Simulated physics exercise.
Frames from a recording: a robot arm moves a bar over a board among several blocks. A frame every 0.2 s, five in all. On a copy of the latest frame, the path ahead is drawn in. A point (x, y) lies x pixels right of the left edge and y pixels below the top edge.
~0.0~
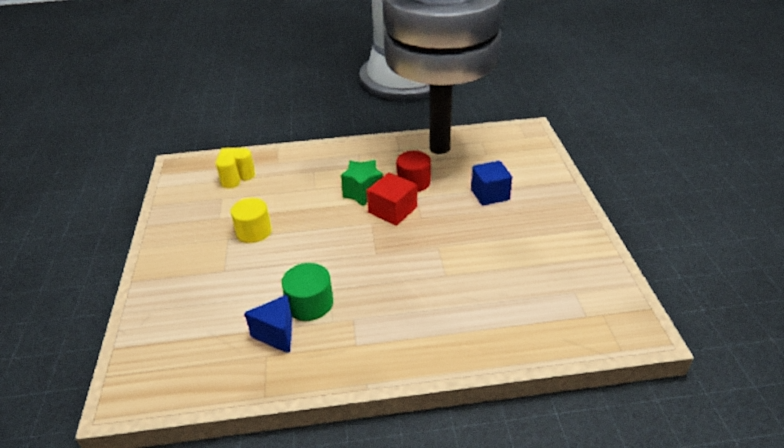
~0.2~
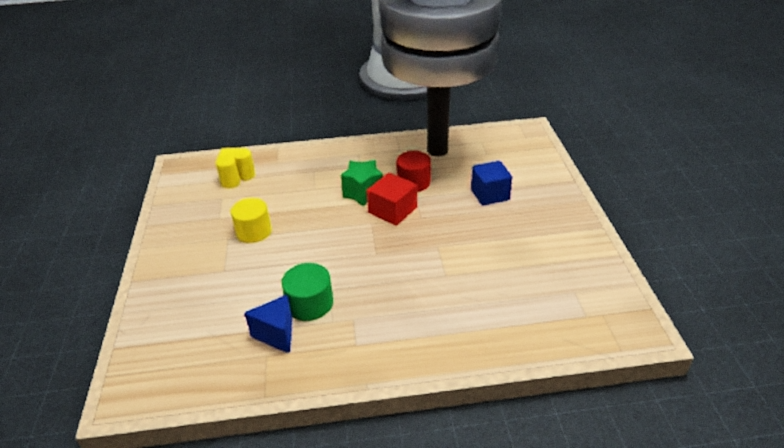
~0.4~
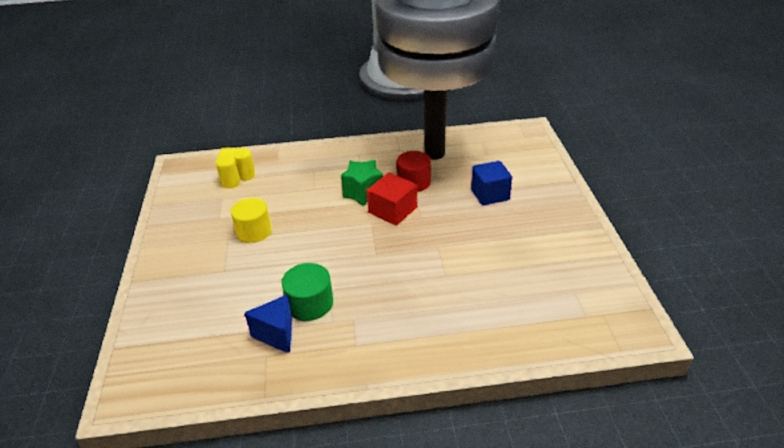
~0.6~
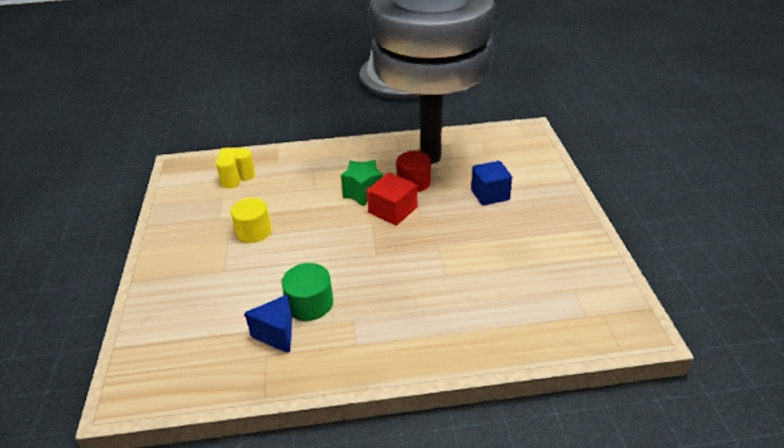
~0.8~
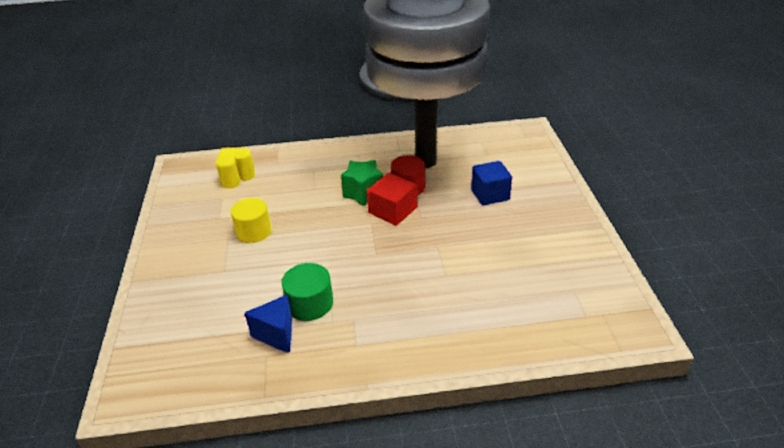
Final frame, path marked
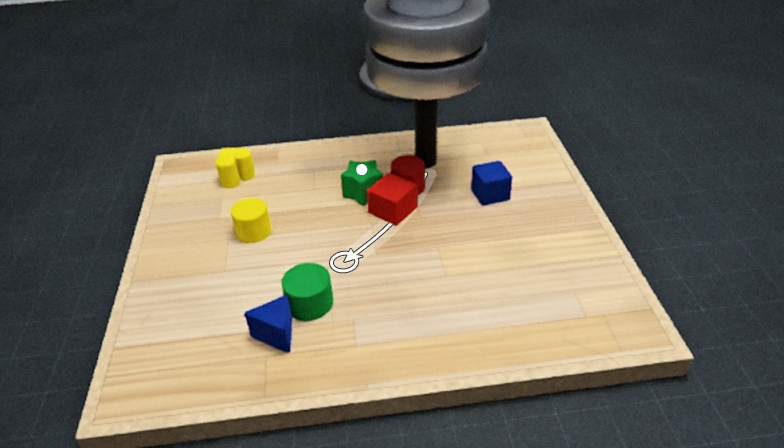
The footage shows a robot arm lowering a dark bar toward the near left over a wooden board of colored blocks, where it reaches the red round block and nudges it slightly left while the other blocks stay still.
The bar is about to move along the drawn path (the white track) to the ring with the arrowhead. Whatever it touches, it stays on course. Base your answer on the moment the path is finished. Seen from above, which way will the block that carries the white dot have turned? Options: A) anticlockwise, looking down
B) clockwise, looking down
I choose B.
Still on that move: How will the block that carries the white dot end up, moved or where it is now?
Its place changes.
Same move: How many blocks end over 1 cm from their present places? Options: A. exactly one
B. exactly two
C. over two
C.
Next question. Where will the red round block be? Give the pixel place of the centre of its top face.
At (360, 194).
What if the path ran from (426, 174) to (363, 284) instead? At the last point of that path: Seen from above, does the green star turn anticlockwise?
That would be a no.
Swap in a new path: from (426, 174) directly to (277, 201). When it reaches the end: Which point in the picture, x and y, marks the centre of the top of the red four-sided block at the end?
Near (384, 200).
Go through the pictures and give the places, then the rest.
The first picture shows tip of the bar (440, 149), middles of tops, green round block (306, 279), green star (362, 170), red four-sided block (392, 186), red round block (414, 159).
The second picture shows bar (438, 151), nothing pushed.
The third picture shows bar (435, 154), nothing pushed.
The fourth picture shows bar (431, 158), nothing pushed.
The fifth picture shows bar (426, 163), green round block (306, 279), green star (362, 170), red four-sided block (392, 186), red round block (408, 164).
The line goes from (426, 174) through (397, 217) to (344, 262); the dot is on the green star.
The first path, step by step. One third of the way, bar (408, 192); green star (352, 172), turned 45° clockwise; red four-sided block (365, 209), turned 30° anticlockwise; red round block (380, 186).
Two thirds of the way, bar (380, 222); green star (348, 172), turned 60° clockwise; red four-sided block (349, 220), turned 45° anticlockwise; red round block (360, 194).
At the end, bar (343, 250); green round block unmoved; green star (348, 172), turned 60° clockwise; red four-sided block (309, 233), turned 15° anticlockwise; red round block (360, 194).
